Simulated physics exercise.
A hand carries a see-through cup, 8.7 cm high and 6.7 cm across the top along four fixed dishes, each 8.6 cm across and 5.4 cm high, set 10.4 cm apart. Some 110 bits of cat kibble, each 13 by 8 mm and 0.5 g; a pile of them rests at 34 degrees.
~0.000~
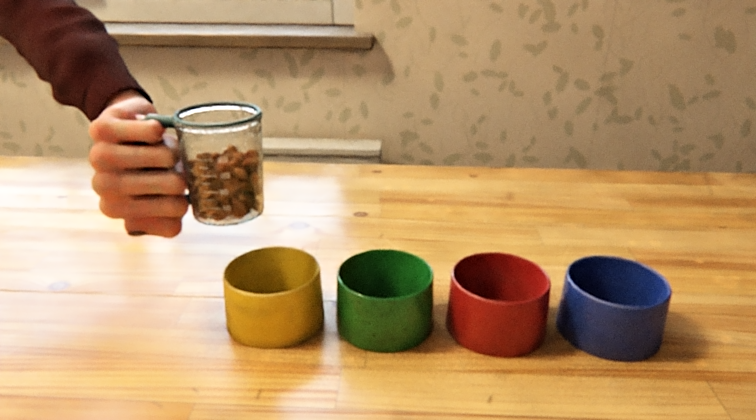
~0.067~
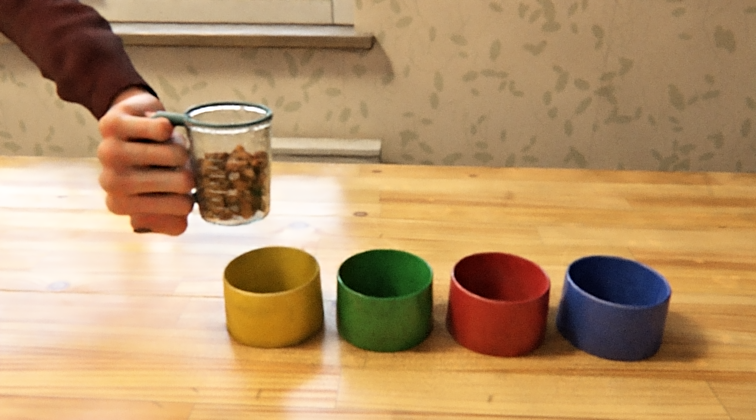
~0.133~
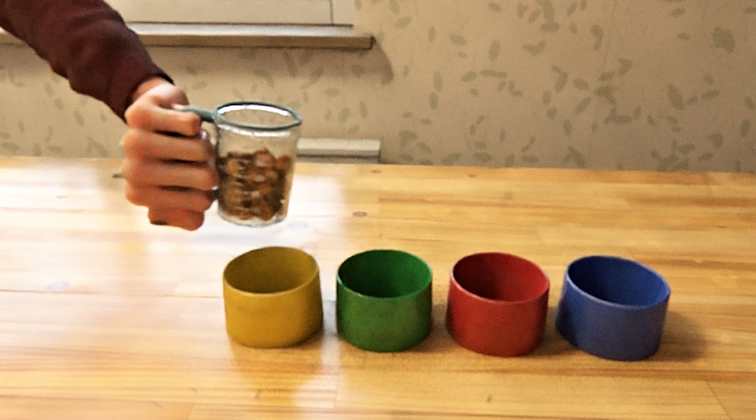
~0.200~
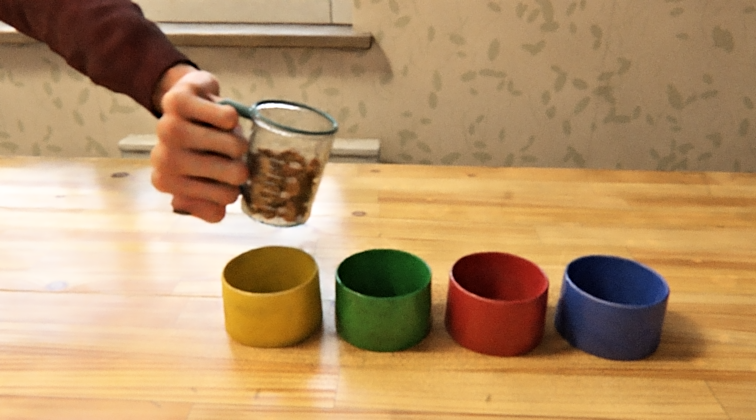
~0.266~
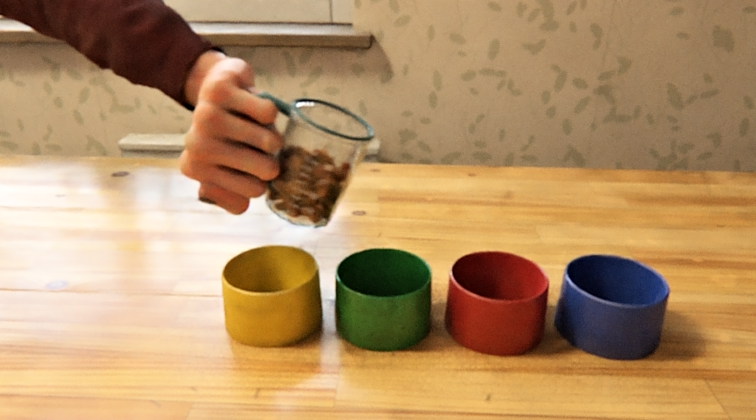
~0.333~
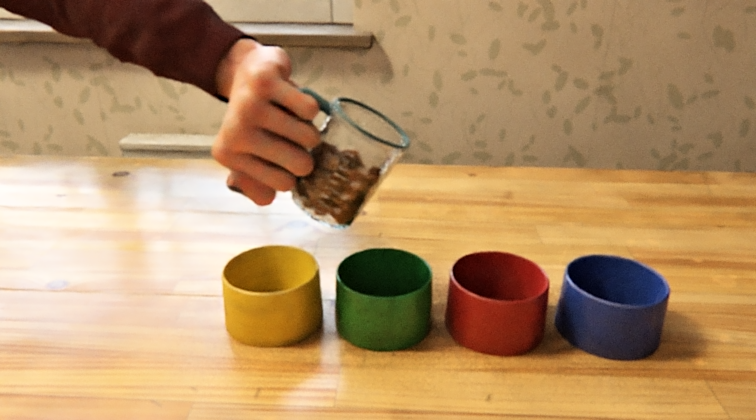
A hand moves a clear cup of brown pieces right above four colored bowls, tilting it.
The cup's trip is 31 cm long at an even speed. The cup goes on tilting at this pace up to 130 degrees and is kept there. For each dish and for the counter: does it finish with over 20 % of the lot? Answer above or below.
Red below, blue above, green below, yellow below, counter below.
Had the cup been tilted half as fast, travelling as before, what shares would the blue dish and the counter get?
Blue 100, counter 0.
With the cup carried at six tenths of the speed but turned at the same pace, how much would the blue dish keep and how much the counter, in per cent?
In that case blue 90; counter 10.
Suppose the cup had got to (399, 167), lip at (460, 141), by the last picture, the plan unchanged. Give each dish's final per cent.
Red 0, blue 100, green 0, yellow 0.
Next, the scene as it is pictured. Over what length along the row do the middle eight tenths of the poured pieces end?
About 5 cm.
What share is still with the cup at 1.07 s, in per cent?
Roughly 75 per cent.
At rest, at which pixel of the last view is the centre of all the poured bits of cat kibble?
Near (620, 311).
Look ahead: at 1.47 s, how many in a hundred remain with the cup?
Some 0 per cent of the load.
Then, at 0.78 s, tilt 78 degrees; cup holds 100 %.
After 1.07 s, tilt 110 degrees; cup holds 75 %, blue 10 %.
After 1.47 s, tilt 130 degrees; cup holds 0 %, blue 90 %.
At rest (2.2 s), red 0 %, blue 90 %, green 0 %, yellow 0 %, counter 10 %.
